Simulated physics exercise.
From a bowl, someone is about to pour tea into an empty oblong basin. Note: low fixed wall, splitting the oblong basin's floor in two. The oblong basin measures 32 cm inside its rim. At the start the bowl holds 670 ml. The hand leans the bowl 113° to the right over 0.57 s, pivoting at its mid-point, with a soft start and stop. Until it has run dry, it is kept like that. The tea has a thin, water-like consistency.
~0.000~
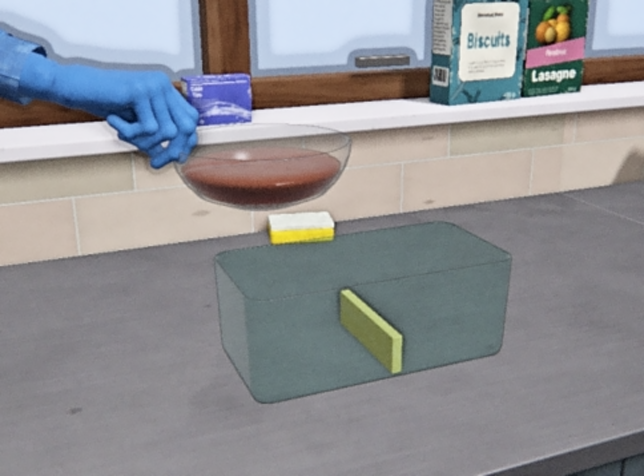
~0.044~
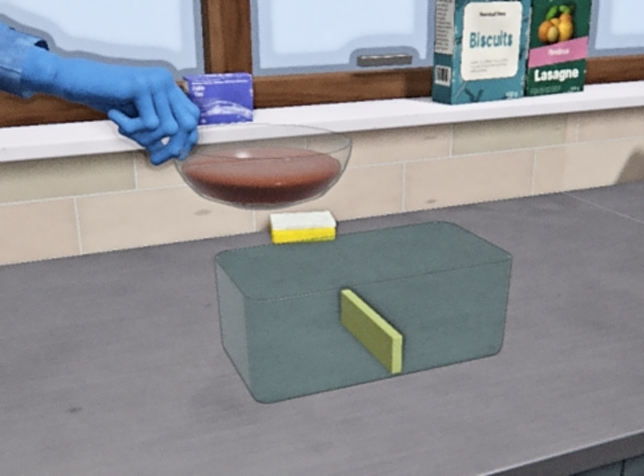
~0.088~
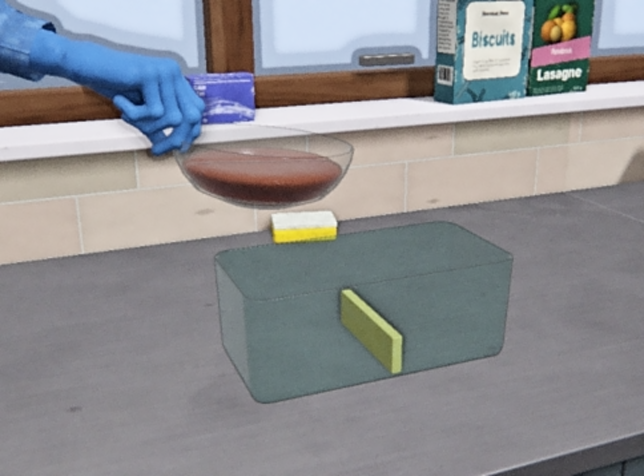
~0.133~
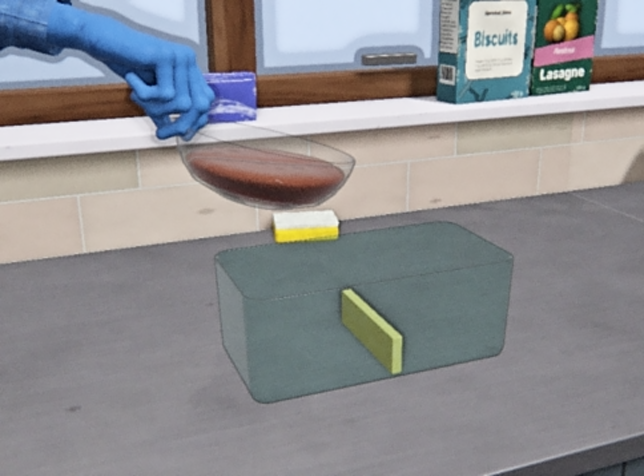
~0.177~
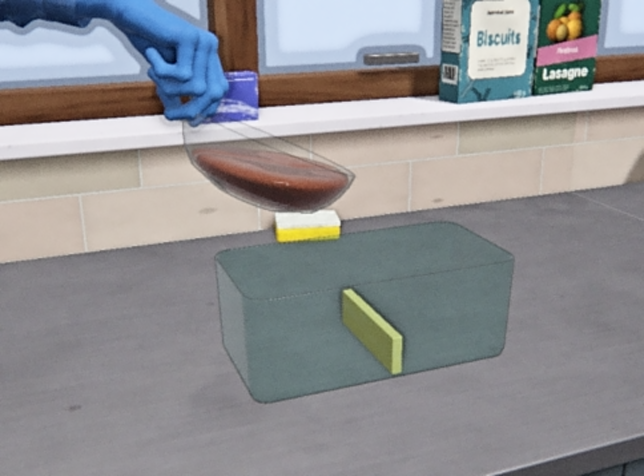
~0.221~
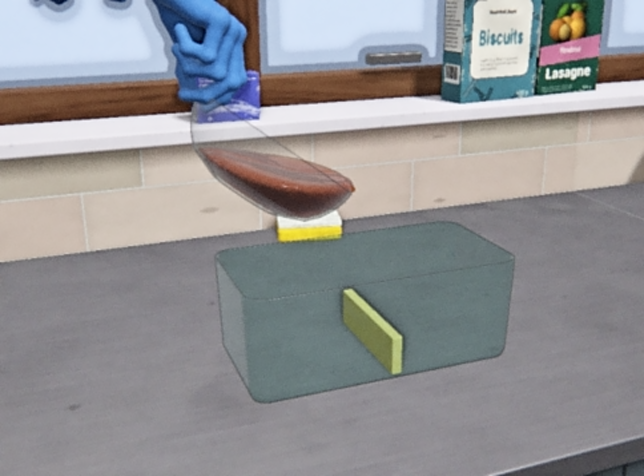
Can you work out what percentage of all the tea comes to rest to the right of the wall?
I would put it at 42 per cent.
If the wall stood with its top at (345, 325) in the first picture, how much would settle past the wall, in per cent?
Then it comes to around 70 per cent.
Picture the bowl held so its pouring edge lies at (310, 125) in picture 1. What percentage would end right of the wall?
10 %.
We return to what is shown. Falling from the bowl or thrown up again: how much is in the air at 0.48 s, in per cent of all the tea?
5 %.
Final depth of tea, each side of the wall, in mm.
I'd expect close to 16 mm on the left and close to 14 mm on the right.
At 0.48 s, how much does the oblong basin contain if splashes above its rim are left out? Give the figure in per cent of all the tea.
94 %, more or less.
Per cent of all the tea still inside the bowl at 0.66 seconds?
0 %.
Then, 0.48 s in, the tilt is 106° and 0 per cent is still to pour, 52 is left of the wall and 42 right of it.
Then, 0.66 s in, the tilt is 113° and 0 per cent is still to pour, 50 is left of the wall and 37 right of it.
Then, 0.86 s in, the tilt is 113° and 0 per cent is still to pour, 53 is left of the wall and 41 right of it.
Then, 1.07 s in, the tilt is 113° and 0 per cent is still to pour, 54 is left of the wall and 42 right of it.
Finally, 54 per cent lies left of the wall, 42 right of it and 4 outside.
